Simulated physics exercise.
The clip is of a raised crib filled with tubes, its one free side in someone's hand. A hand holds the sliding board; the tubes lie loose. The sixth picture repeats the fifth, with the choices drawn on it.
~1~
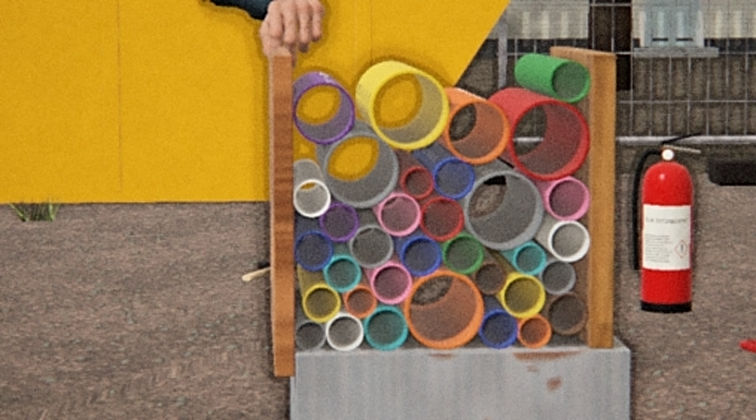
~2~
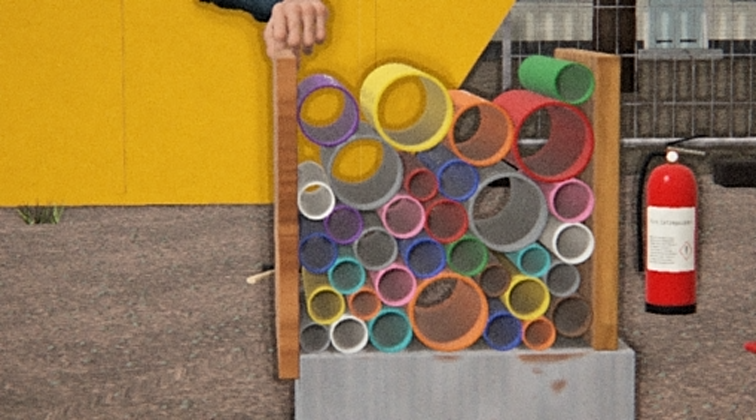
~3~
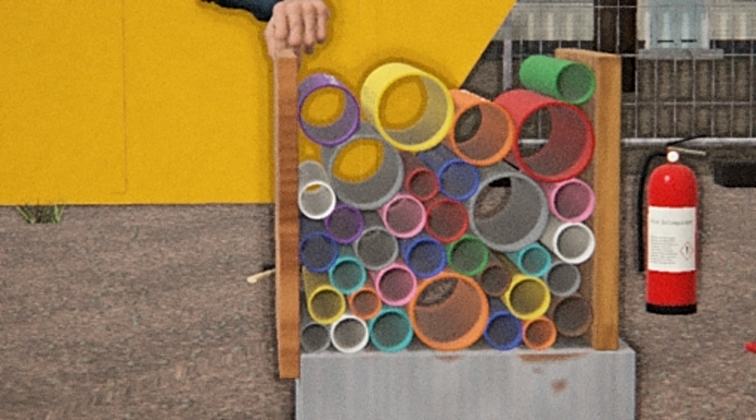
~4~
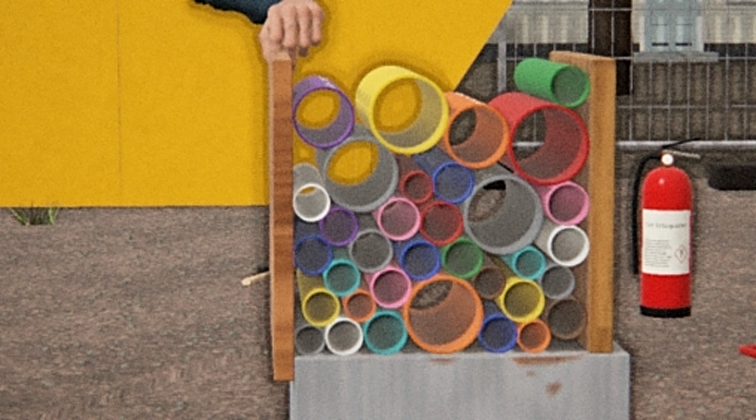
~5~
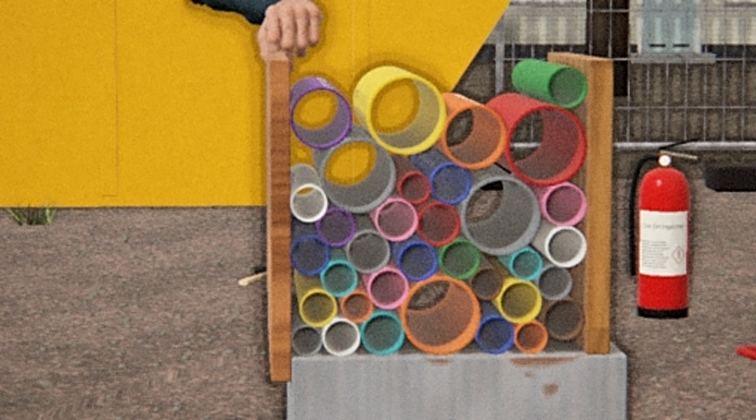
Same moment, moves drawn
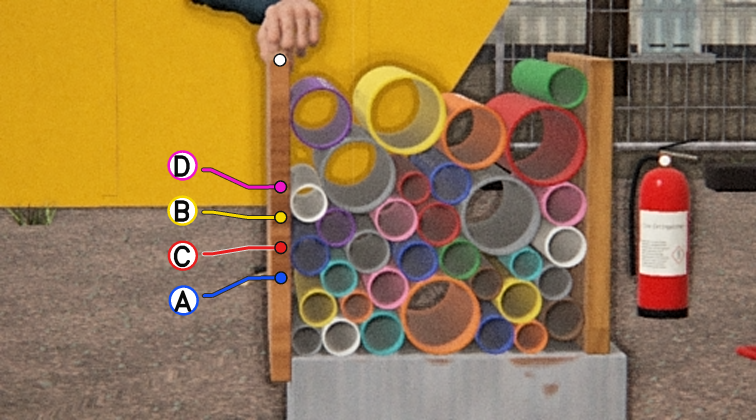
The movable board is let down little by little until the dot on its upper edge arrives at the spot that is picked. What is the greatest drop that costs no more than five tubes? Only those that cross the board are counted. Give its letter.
At most to A.
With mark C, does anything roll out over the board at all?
At C: Yes.
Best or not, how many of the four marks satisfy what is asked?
The number is four.
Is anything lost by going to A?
At A: Yes.
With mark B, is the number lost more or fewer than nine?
At B, fewer than nine.
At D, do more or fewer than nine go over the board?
At D, fewer than nine.
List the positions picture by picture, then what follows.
In the first picture, a pink tube (392, 284); a white tube (569, 241).
In the second picture, a white tube (574, 243); a grey tube (366, 173).
In the third picture, a yellow tube (414, 111); side board (286, 200).
In the fourth picture, a grey tube (309, 340).
In the fifth picture, a pink tube (389, 289); a white tube (566, 246).
On the marked copy, A at (281, 278); B at (281, 217); C at (281, 248); D at (280, 187); the white dot at (280, 60).
Following A. Soon after the start, top of the board (291, 155).
Later, top of the board (291, 258).
In the end, top of the board (291, 277), four out over the board.
As for the rest, B one out over the board; C one out over the board; D one out over the board.
